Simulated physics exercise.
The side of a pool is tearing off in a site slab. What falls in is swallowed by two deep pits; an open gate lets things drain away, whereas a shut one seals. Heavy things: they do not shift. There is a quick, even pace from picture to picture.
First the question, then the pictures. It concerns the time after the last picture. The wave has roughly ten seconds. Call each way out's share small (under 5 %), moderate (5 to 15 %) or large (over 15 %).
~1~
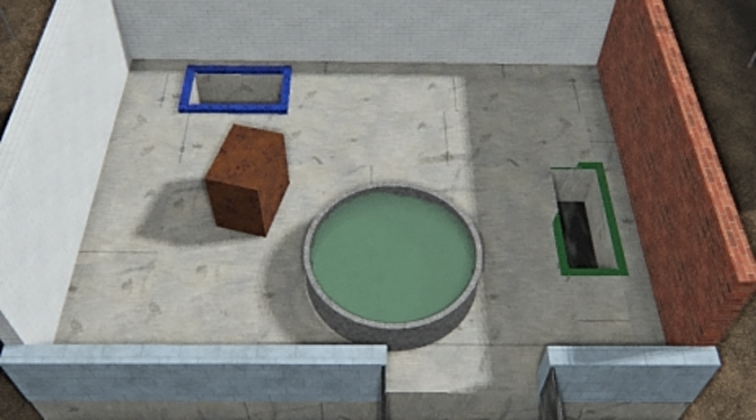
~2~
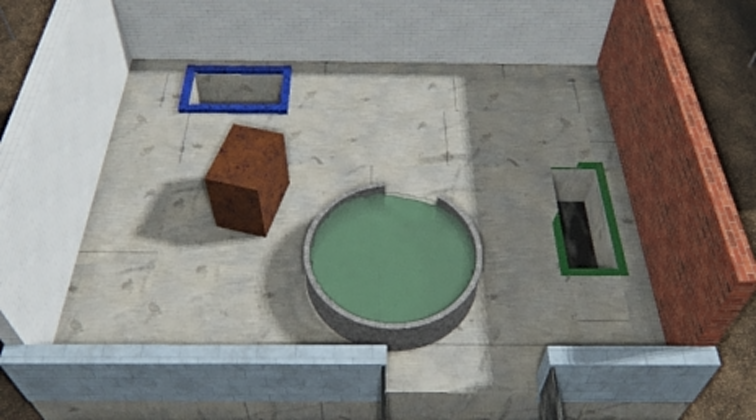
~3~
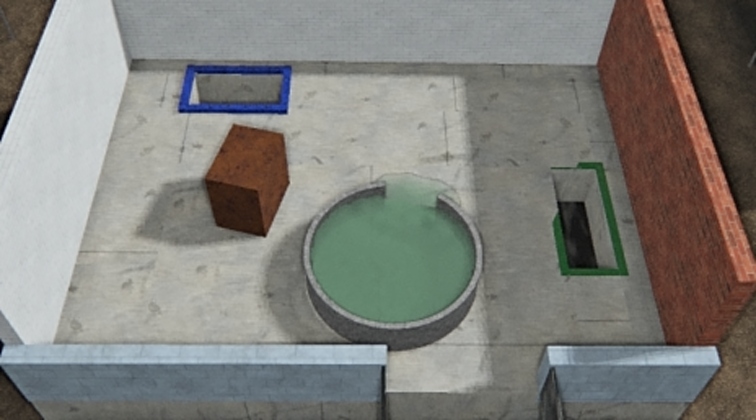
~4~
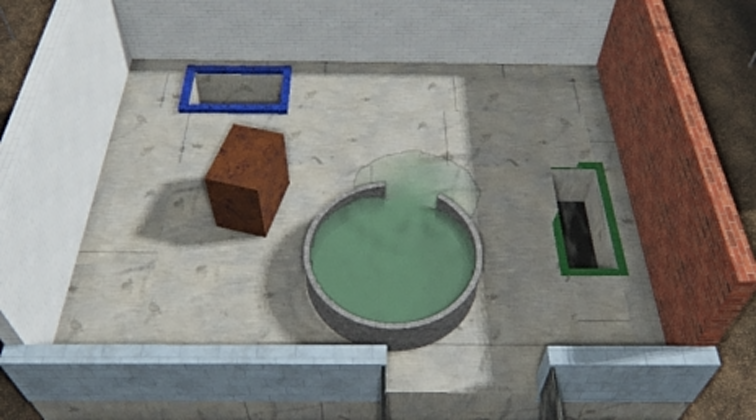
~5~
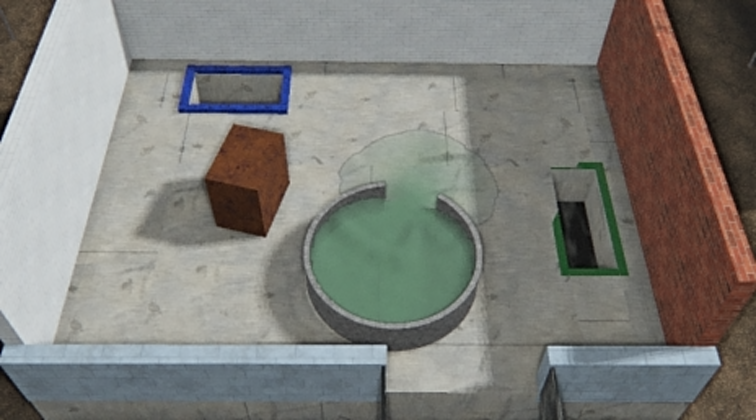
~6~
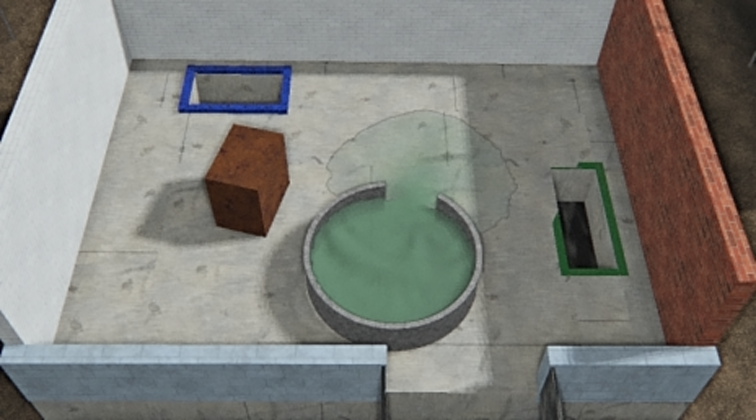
The gate's share is small. The blue pit's share is small. The green pit's share is large.
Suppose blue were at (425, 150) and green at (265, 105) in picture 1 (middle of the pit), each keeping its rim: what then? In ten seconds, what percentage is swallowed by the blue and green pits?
Roughly: Blue pit 35 %, green pit 4 %.
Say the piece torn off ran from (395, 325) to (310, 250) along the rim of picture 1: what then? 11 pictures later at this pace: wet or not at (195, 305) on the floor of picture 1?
Lab note: Point recorded as inundated.
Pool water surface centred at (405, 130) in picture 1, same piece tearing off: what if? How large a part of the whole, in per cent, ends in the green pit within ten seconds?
Within ten seconds, 25 percent of the total ends up in the green pit.
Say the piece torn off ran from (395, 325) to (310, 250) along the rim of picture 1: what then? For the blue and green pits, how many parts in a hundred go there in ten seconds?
Lab note - share by pit: Blue 4 %, green 2 %.
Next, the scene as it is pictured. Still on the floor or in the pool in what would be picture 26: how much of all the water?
Near 98 percent, give or take.
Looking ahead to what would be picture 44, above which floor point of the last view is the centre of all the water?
About (424, 172).
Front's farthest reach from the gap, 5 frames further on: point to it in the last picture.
About (483, 64).
A moment on, water covers 25 % of the floor; the gate 0 %, the blue pit 0 %, the green pit 0 %.
Next, water covers 35 % of the floor; the gate 0 %, the blue pit 0 %, the green pit 1 %.
Then, water covers 35 % of the floor; the gate 0 %, the blue pit 0 %, the green pit 1 %.
Later, water covers 45 % of the floor; the gate 0 %, the blue pit 0 %, the green pit 8 %.
In the end, water covers 55 % of the floor; the gate 0 %, the blue pit 0 %, the green pit 22 %.
